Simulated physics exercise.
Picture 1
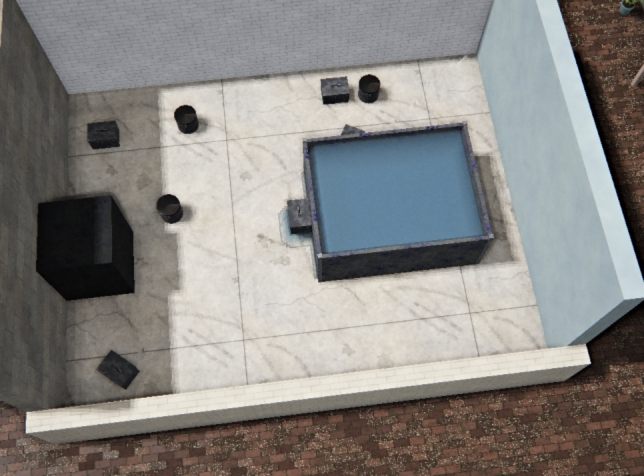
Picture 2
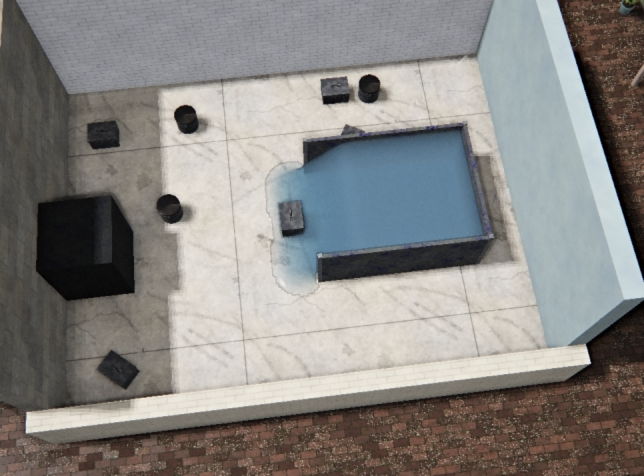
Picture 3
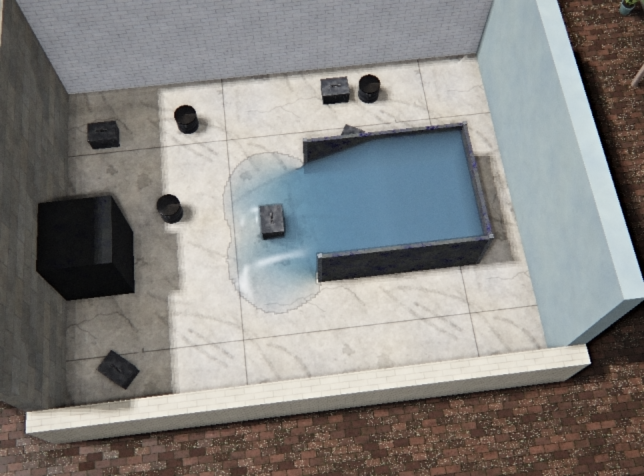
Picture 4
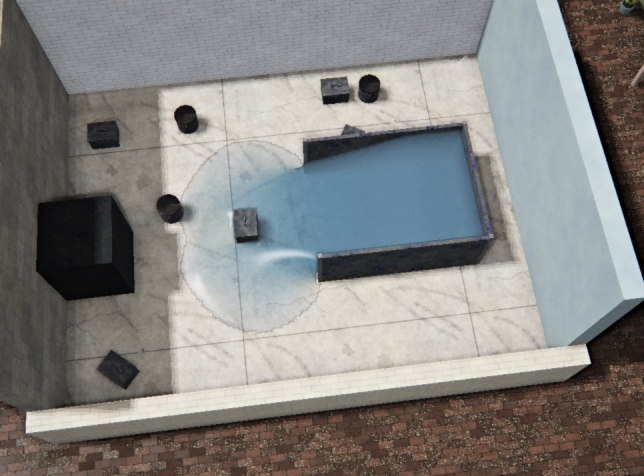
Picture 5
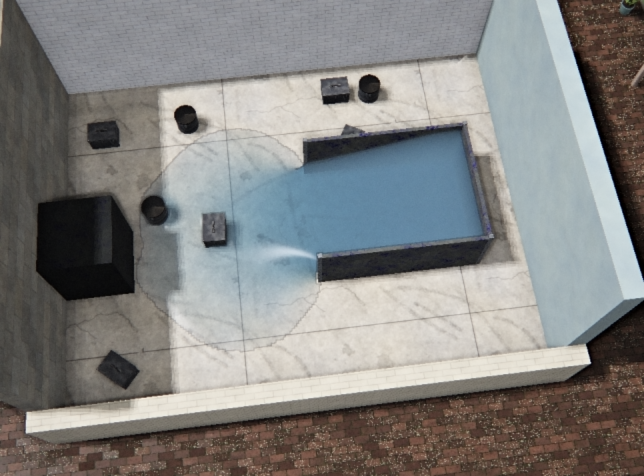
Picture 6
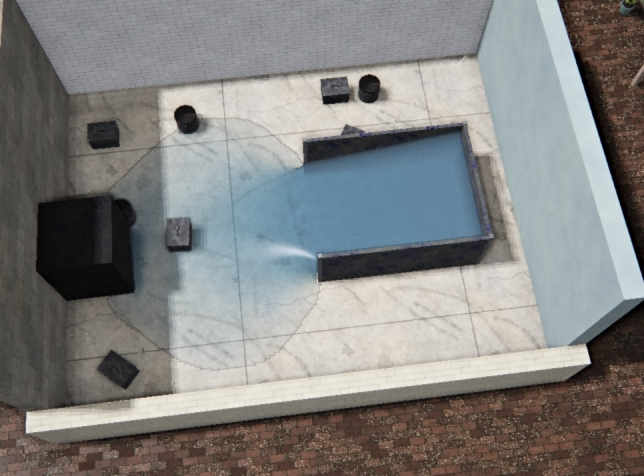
At first, blue water sits in a dark-walled tank on a pale tiled court, with a small dark box against its left side. The water then pours out leftward, carrying the box along, and spreads thinly across the tiles. Finally, a dark pail slides left too, ending beside the large black block.
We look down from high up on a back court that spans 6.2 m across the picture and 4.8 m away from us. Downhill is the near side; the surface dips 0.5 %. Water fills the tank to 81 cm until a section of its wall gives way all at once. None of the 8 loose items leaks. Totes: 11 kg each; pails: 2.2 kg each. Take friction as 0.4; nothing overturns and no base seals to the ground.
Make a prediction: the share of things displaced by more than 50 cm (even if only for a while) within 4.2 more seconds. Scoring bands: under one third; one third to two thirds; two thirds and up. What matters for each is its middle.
Band: Two thirds and up.
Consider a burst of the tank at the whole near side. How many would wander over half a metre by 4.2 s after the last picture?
Then it comes to 5.
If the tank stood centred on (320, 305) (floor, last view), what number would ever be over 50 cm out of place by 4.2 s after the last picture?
Count: 6.
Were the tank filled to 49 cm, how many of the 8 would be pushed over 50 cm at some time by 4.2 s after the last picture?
The count would be 5.
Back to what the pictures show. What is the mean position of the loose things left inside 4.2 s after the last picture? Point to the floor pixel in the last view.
Mean floor pixel: About (333, 149).
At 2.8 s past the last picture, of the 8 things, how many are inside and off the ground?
At that time the total is 5.
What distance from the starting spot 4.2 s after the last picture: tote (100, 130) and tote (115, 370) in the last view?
In turn: 400 cm, 120 cm.
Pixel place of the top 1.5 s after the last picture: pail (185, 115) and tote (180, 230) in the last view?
Estimated pixels: (112, 76) and (72, 184).
Then, 0.4 s after the last picture 2 of 8 are over 50 cm from their spots; 2 afloat.
Then, 1.5 s after the last picture 4 of 8 are over 50 cm from their spots; 5 afloat.
Then, 2.8 s after the last picture 5 of 8 are over 50 cm from their spots; 5 afloat.
Then, 4.2 s after the last picture 8 of 8 are over 50 cm from their spots, and 8 have been at some point; 6 afloat.
